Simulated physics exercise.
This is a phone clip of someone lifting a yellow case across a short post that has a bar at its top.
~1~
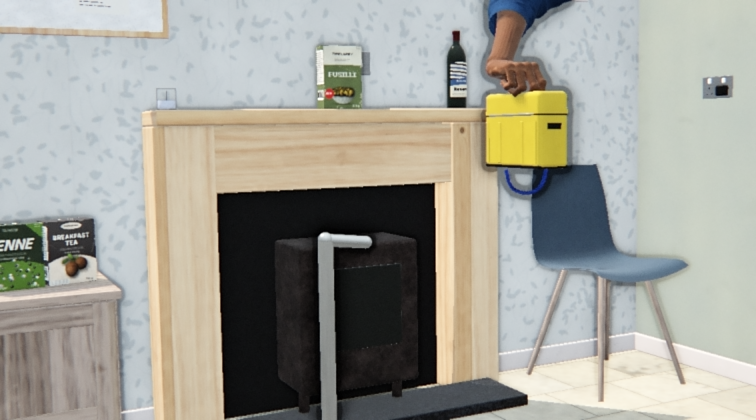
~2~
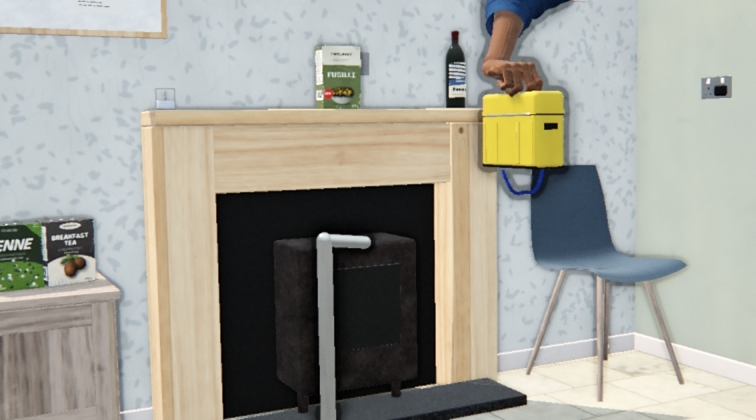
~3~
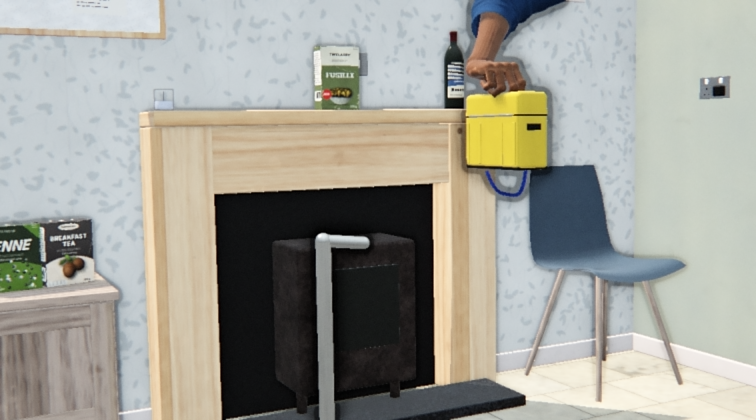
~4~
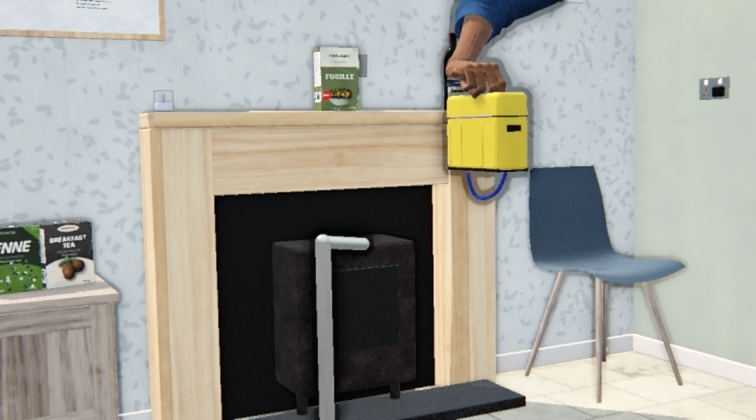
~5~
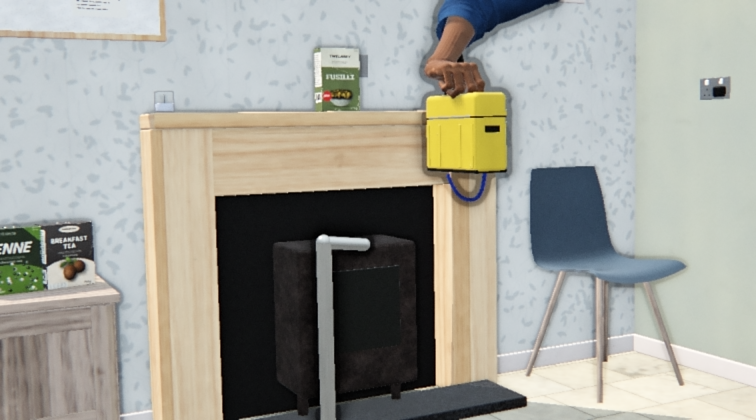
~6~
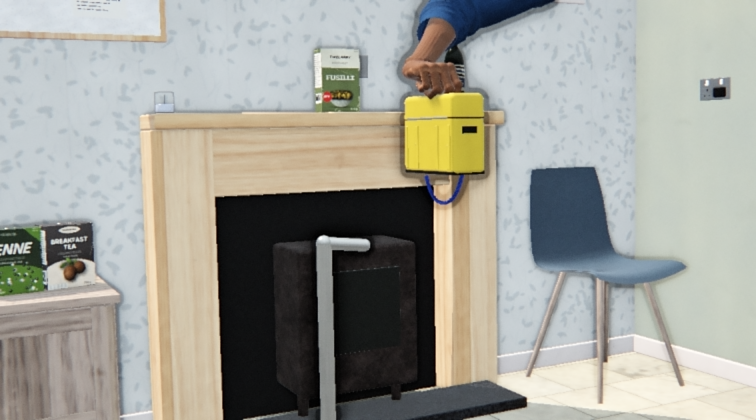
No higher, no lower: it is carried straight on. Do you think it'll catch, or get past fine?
It'll get past fine.
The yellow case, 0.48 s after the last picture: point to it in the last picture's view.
At that moment its middle is at (387, 136) in the last view.
Then, 0.48 s after the last picture, case nearing the post near (387, 136).
Then, 1.22 s after the last picture, case over the post near (294, 138).
Then, 1.98 s after the last picture, case past the post near (187, 140).
At rest, case past the post near (155, 140). The yellow case passes clear.
